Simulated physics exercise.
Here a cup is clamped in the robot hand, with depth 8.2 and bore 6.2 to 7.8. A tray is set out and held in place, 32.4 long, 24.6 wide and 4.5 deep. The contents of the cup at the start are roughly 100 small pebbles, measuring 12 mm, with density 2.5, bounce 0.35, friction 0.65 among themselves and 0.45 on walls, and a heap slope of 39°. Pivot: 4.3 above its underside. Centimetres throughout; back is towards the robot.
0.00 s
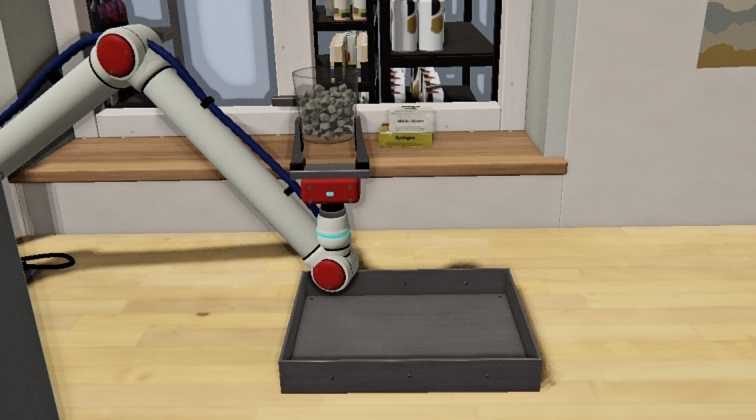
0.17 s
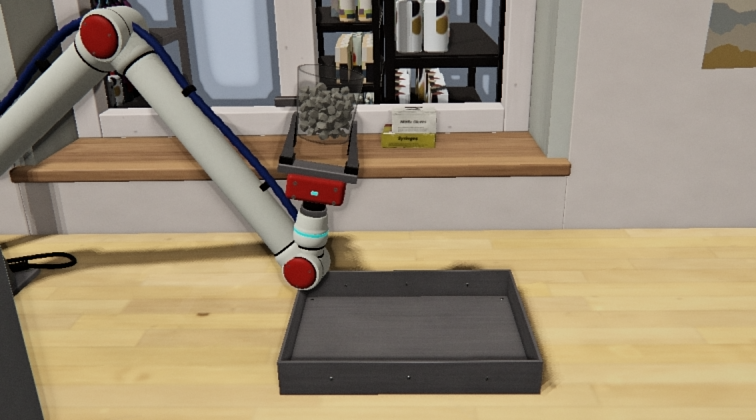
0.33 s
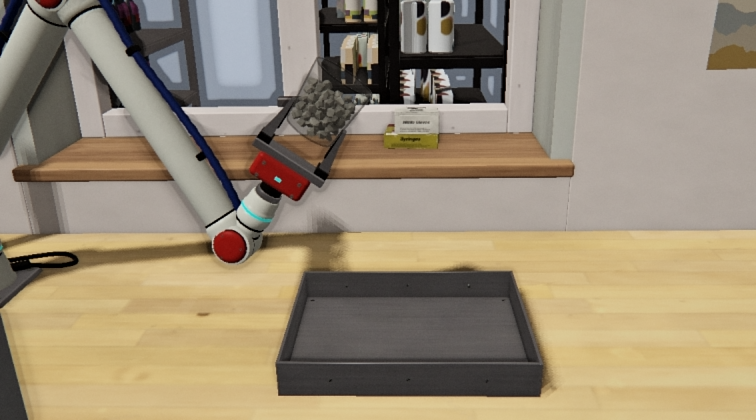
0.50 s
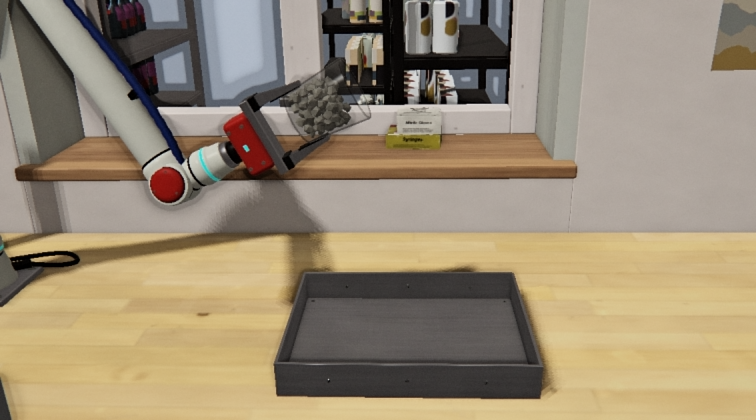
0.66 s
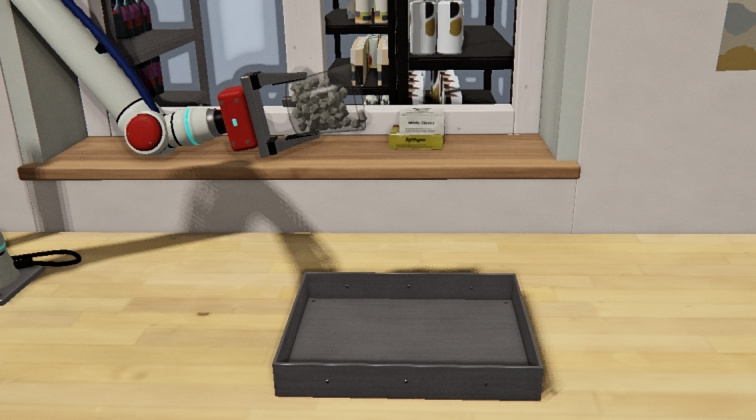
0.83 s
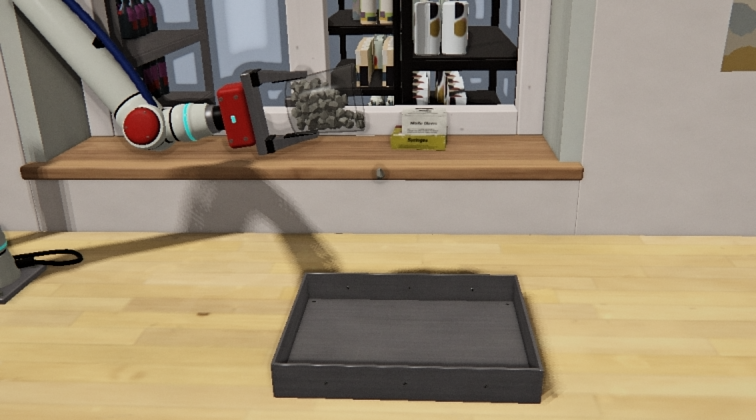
A robot arm holding a clear cup of gray pebbles above a dark tray drew back to the left and tilted the cup rightward until it lay nearly sideways, and a single pebble dropped out.
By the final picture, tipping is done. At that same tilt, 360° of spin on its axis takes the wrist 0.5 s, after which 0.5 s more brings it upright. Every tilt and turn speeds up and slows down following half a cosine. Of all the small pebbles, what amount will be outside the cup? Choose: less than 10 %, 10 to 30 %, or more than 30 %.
10 to 30 %.
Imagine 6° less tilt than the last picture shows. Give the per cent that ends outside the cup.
Share: About 5 %.
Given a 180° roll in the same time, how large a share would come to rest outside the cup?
Estimate: Approx. 10 per cent.
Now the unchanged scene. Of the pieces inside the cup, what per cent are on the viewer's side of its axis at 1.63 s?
My guess would be around 45 per cent.
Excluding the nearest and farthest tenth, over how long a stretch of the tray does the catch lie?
Roughly 12 centimetres.
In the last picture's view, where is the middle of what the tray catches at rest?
Centre point: Close to (433, 327).
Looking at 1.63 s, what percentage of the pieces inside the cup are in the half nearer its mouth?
About 40 percent.
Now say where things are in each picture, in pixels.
The first picture shows the cup middle at (327, 106), upright; upper third of the load around (328, 101), from x 305 to 350, top at y 90; 103 in the cup.
The second picture shows the cup middle at (327, 106), tipped 10°; upper third of the load around (324, 99), from x 305 to 350, top at y 90.
The third picture shows the cup middle at (326, 105), tipped 35°; upper third of the load around (321, 99), from x 295 to 350, top at y 80.
The fourth picture shows the cup middle at (325, 104), tipped 63°; upper third of the load around (317, 94), from x 295 to 345, top at y 85.
The fifth picture shows the cup middle at (325, 103), tipped 80°; upper third of the load around (315, 93), from x 295 to 360, top at y 85.
The sixth picture shows the cup middle at (324, 103), tipped 82°; upper third of the load around (313, 95), from x 295 to 380, top at y 85; 102 in the cup, 1 in flight or on a rim.
After 1.23 s, tipped 82°, highest piece 37 above the table; 97 in the cup, 2 in the tray, 4 in flight or on a rim.
After 1.63 s, tipped 28°, highest piece 37 above the table; 89 in the cup, 13 in the tray, 1 in flight or on a rim.
After 2.03 s, upright, highest piece 38 above the table; 89 in the cup, 14 in the tray.
After 2.73 s, upright, highest piece 38 above the table; 89 in the cup, 14 in the tray.
In the end, 89 in the cup, 14 in the tray. That is 14 % outside the cup.
